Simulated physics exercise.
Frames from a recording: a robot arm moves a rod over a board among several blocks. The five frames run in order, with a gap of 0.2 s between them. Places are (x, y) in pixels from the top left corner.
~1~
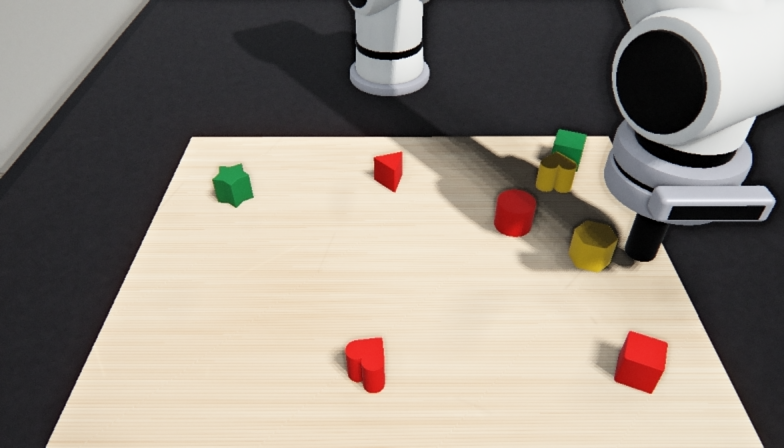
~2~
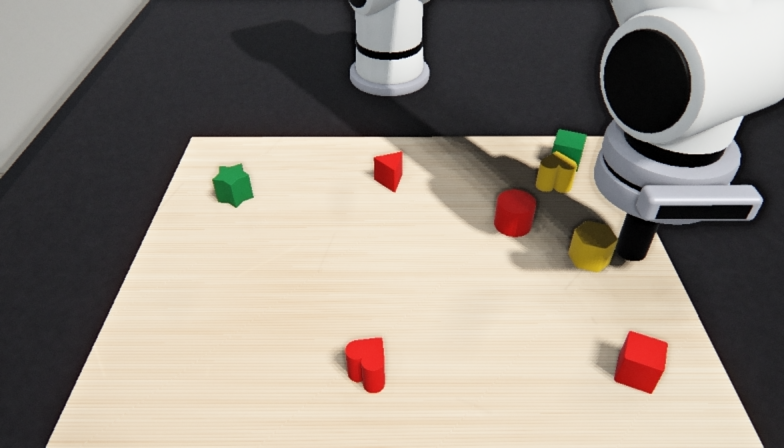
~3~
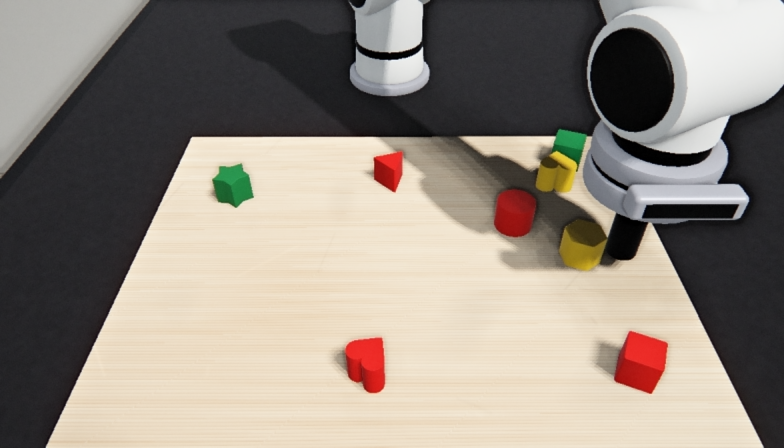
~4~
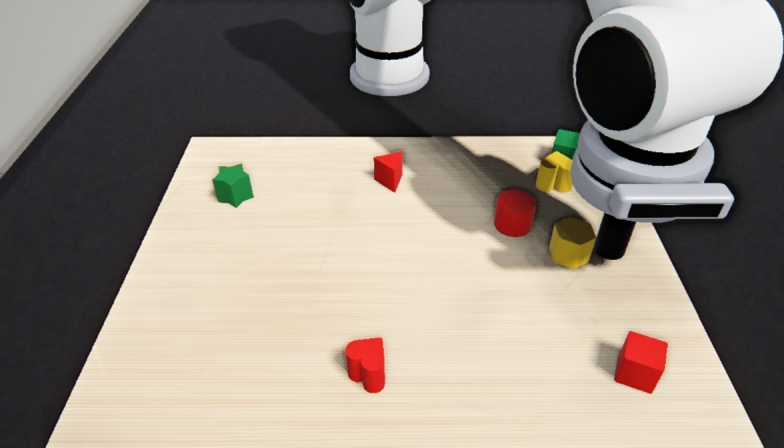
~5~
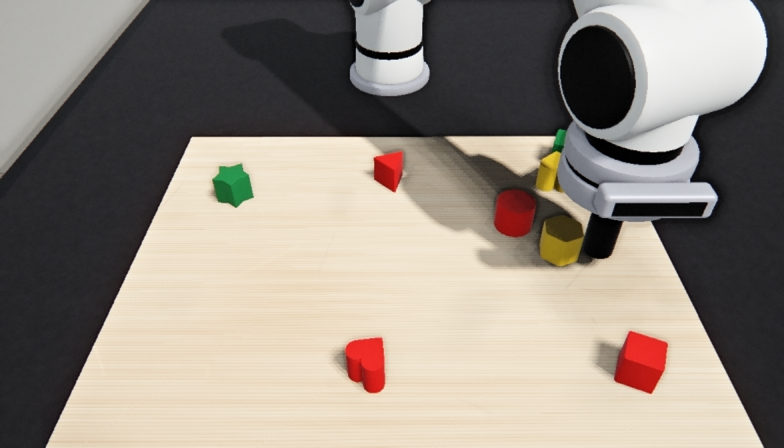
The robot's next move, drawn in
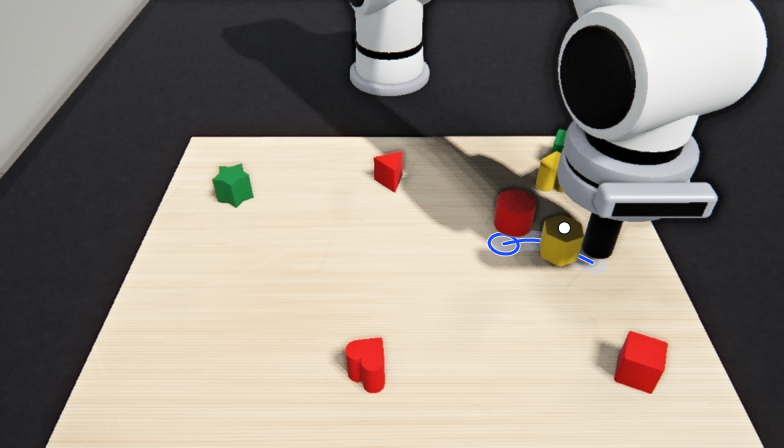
A robot arm moving a black rod left over a wooden board, nudging a yellow six-sided block closer to a red cylinder.
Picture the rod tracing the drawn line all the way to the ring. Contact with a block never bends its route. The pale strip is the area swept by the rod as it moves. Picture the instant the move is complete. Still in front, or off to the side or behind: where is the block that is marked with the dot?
Pushed along.
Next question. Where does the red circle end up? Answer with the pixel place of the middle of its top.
Close to (497, 195).
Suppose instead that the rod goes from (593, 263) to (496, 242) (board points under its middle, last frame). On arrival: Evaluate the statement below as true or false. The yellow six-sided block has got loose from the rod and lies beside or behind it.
That is false.
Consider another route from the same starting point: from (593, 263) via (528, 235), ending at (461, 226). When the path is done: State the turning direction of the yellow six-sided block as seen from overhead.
Viewed from the top, it goes anticlockwise.
Path on the board, from (593, 263) through (563, 248) and (533, 240) to (504, 244); the dot is on the yellow six-sided block.
The first path, step by step. One third of the way, rod at (565, 234); red circle at (512, 199); yellow six-sided block at (534, 220).
Two thirds of the way, rod at (534, 227); red circle at (497, 195); yellow six-sided block at (505, 220), turned 15° anticlockwise.
At the end, rod at (506, 231); red circle at (497, 195); yellow six-sided block at (476, 224), turned 15° anticlockwise.
